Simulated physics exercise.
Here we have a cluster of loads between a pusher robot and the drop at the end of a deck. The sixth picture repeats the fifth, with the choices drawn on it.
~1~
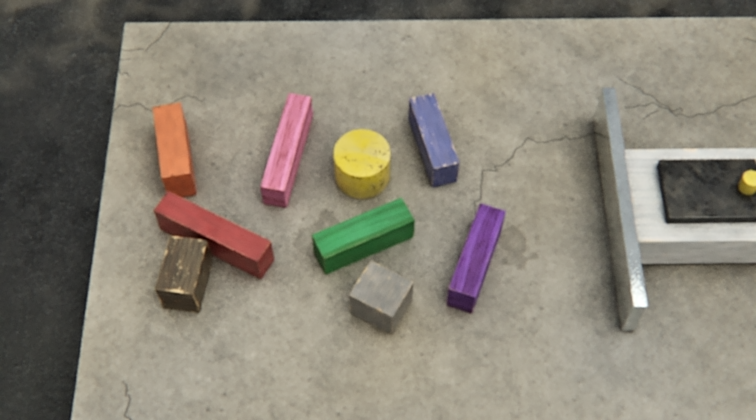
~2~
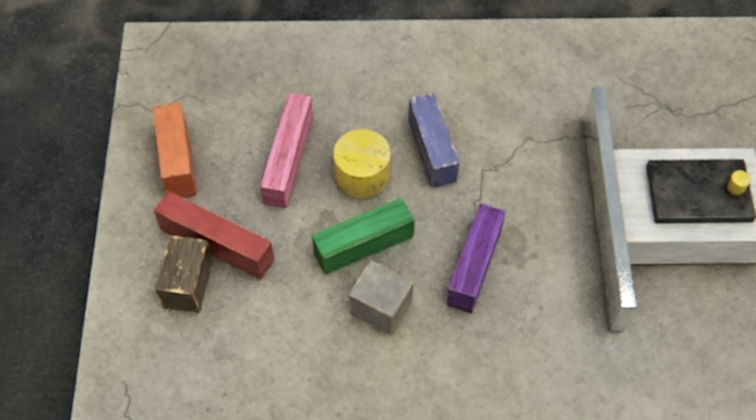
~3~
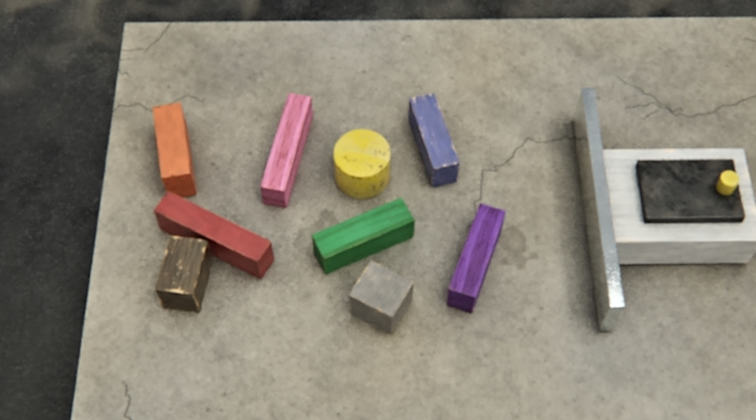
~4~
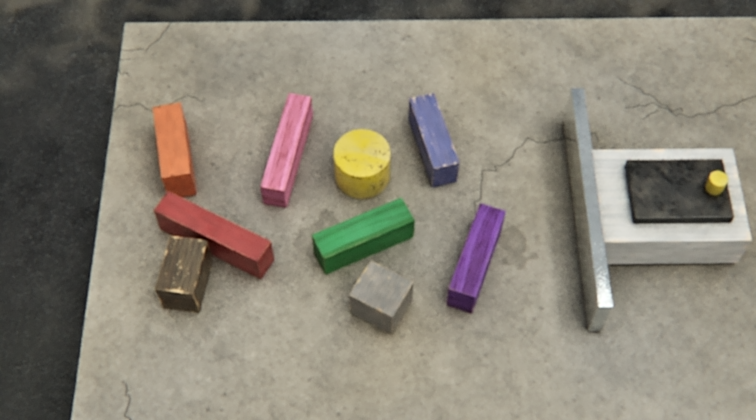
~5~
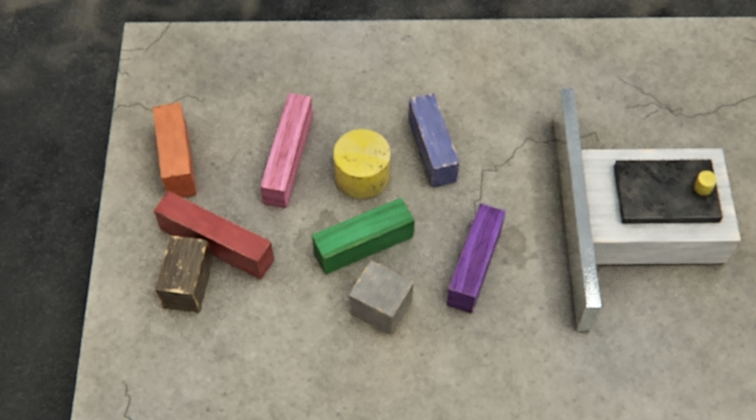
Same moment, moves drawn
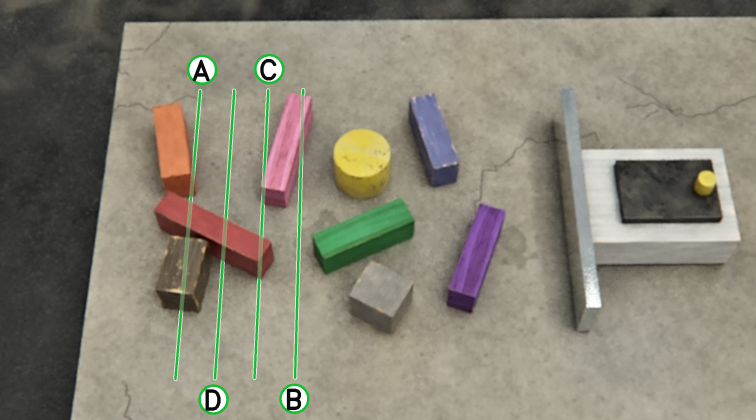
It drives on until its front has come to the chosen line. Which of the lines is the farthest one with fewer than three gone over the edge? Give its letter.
A is the last line within the limit.
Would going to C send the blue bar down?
By then, no.
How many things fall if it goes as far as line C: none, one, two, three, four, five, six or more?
By then, none.
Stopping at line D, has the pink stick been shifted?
By then, yes.
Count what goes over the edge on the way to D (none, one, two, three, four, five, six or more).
By then, none.
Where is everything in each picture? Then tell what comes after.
The first frame shows robot (704, 190); yellow canister (363, 164); pink stick (287, 150).
The second frame shows robot (693, 190); black crate (185, 274).
The third frame shows robot (683, 190); purple stick (476, 258).
The fourth frame shows robot (671, 190); orange bar (175, 151).
The fifth frame shows robot (660, 190); red bar (214, 235); yellow canister (363, 164); pink stick (287, 150).
On the copy, A at (189, 224); B at (299, 223); C at (262, 223); D at (225, 224).
On A. First, robot (520, 192); grey crate (375, 299); blue bar (414, 140).
Then, robot (378, 193); orange bar (163, 146); black crate (171, 279).
Finally, robot (267, 194); orange bar over the edge; black crate (85, 285); one fallen.
By contrast, B is within the limit but short; C is within the limit but short; D is within the limit but short.
